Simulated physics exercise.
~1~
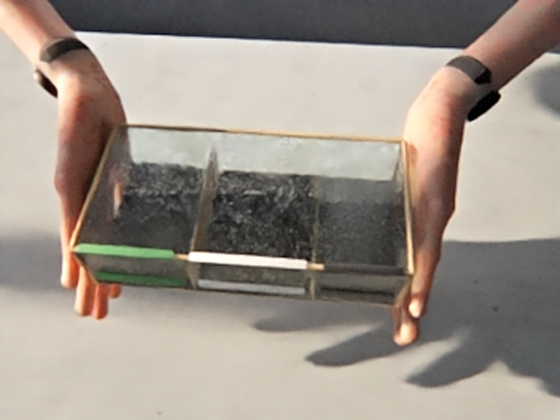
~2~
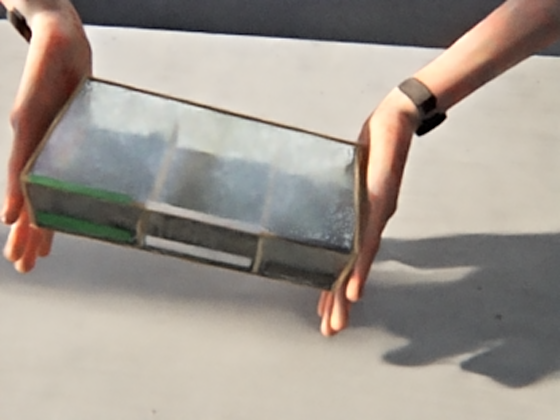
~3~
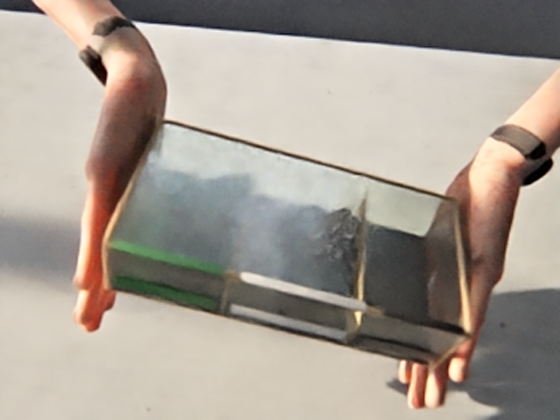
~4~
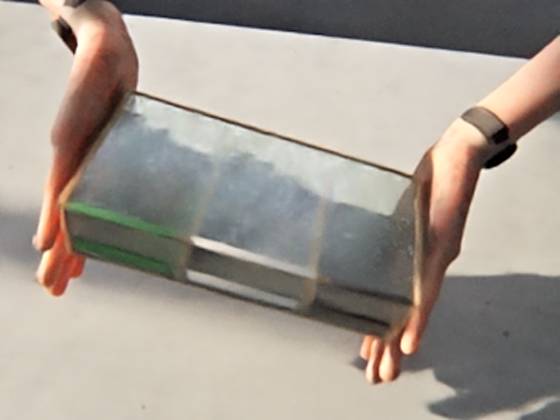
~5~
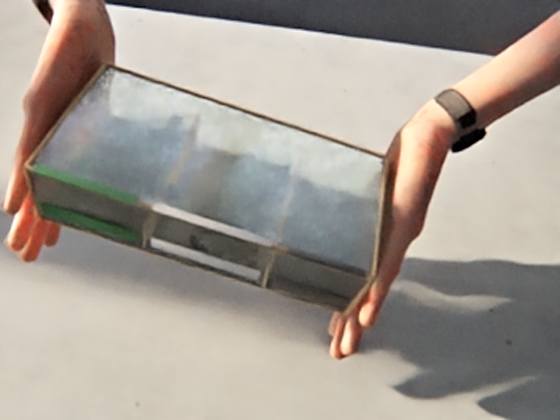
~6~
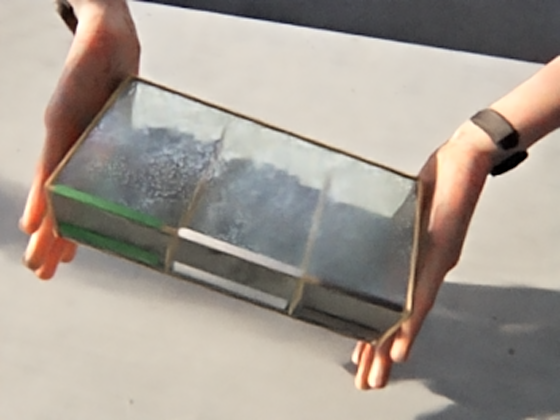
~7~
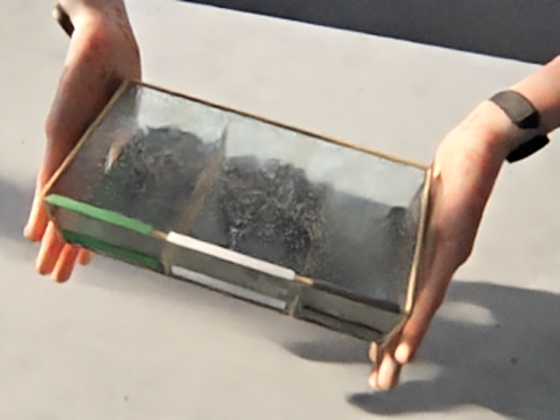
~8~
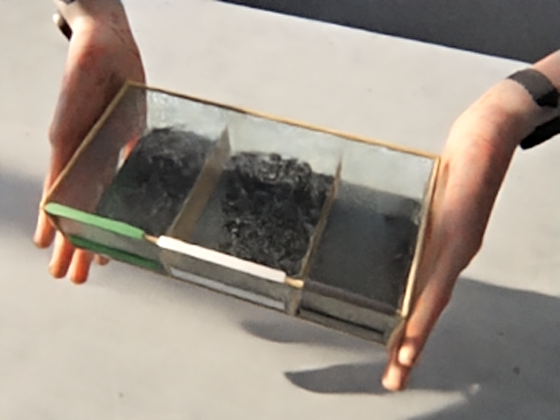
Over a pale grey surface, two hands with dark wristbands hold a clear-lidded, three-part box of small black pieces, tilt it down to the right and shake it back and forth, then steady it, still slightly tilted, with dark piles visible in the left and middle sections.
